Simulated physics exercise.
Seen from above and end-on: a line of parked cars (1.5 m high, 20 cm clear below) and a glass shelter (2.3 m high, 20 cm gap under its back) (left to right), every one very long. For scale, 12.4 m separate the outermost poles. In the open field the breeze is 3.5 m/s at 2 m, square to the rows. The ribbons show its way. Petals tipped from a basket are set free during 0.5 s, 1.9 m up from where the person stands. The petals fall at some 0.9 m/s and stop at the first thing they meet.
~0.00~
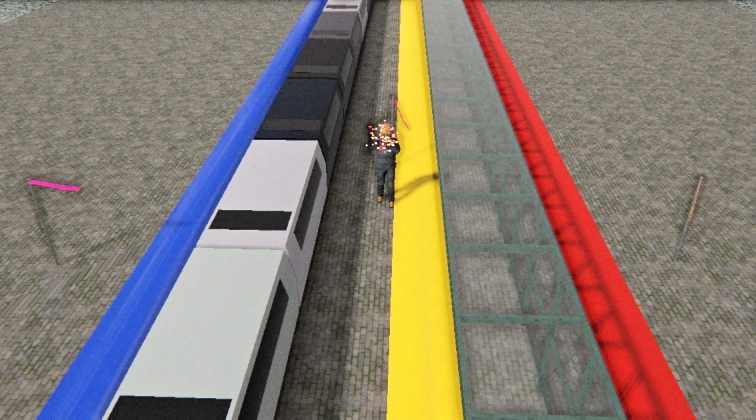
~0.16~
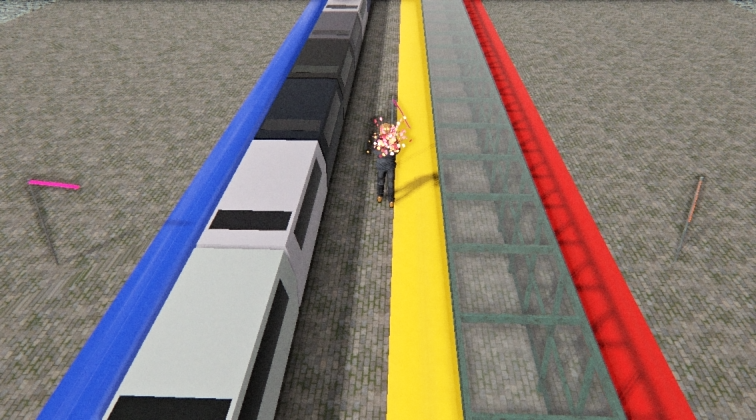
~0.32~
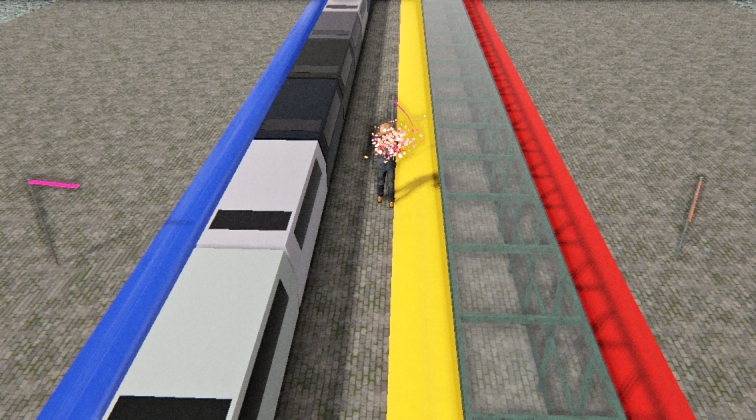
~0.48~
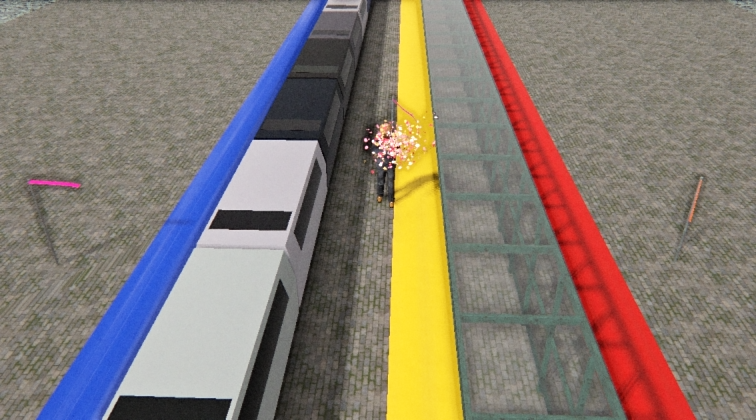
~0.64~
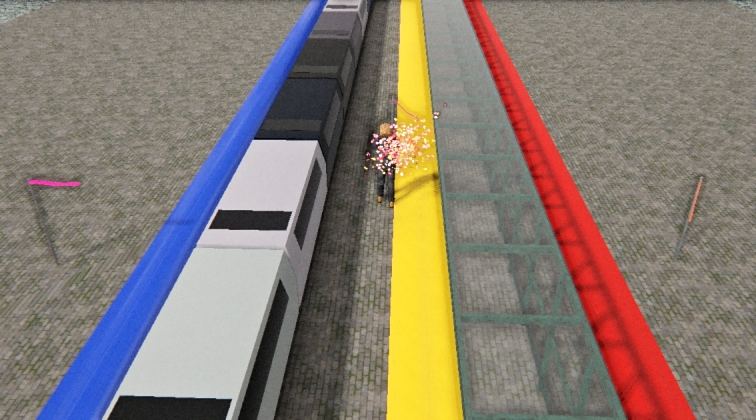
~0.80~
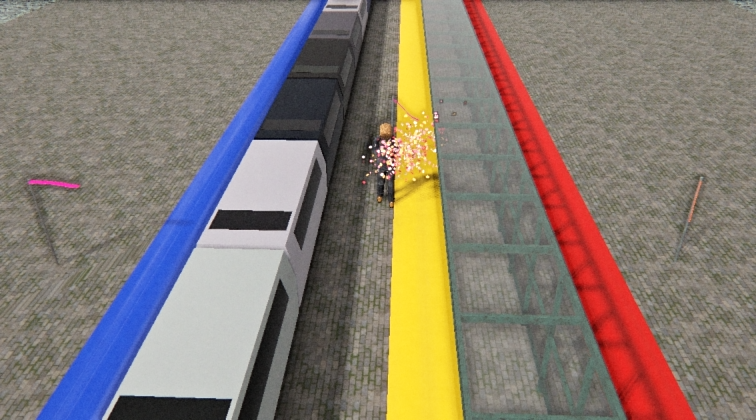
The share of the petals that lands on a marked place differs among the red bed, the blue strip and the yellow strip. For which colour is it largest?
The biggest share falls on the yellow one.
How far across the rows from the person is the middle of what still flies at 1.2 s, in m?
Roughly 0.5 m.
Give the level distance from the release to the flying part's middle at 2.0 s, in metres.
About 1.0 m.
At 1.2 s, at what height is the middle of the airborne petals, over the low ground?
Roughly 1.4 m up.
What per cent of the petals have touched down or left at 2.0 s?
About 10 %.
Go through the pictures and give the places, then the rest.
The left ribbon ends at (79, 189), leaning 80 degrees to the right, the petals in the air span x = 370 to 395 around y = 140 and it comes from (386, 137), in the first picture.
The petals in the air span x = 375 to 405 around y = 140, the red one passes (583, 257), the yellow one passes (422, 254) and the blue one passes (178, 248), in the second picture.
The inner ribbon ends at (413, 126), leaning 35 degrees to the right, the petals in the air span x = 380 to 410 around y = 140 and the top of the line of parked cars crosses (280, 154), in the third picture.
The left ribbon ends at (79, 186), leaning 85 degrees to the right, the petals in the air span x = 375 to 420 around y = 145, the red one passes (556, 197), the yellow one passes (419, 194) and the blue one passes (212, 190), in the fourth picture.
The right ribbon ends at (689, 220), hanging almost straight and the petals in the air span x = 380 to 430 around y = 150, in the fifth picture.
The inner ribbon ends at (419, 120), leaning 50 degrees to the right, the petals in the air span x = 380 to 435 around y = 150 and the top of the line of parked cars crosses (280, 154), in the sixth picture.
After 1.2 s, 3 % is no longer flying here, and 0 % lies on the red bed, 0 % on the yellow strip and 0 % on the blue strip; the middle of what still flies is 1.3 m above the low ground, near (414, 163).
After 2.0 s, 8 % is no longer flying here, and 0 % lies on the red bed, 2 % on the yellow strip and 0 % on the blue strip; the middle of what still flies is 0.9 m above the low ground, near (419, 182).
After 3.5 s, 62 % is no longer flying here, and 0 % lies on the red bed, 35 % on the yellow strip and 0 % on the blue strip; the middle of what still flies is 0.5 m above the low ground, near (408, 196).
After 8.0 s, 98 % is no longer flying here, and 1 % lies on the red bed, 57 % on the yellow strip and 0 % on the blue strip.
After 45.0 s, 100 % is no longer flying here, and 1 % lies on the red bed, 57 % on the yellow strip and 0 % on the blue strip.
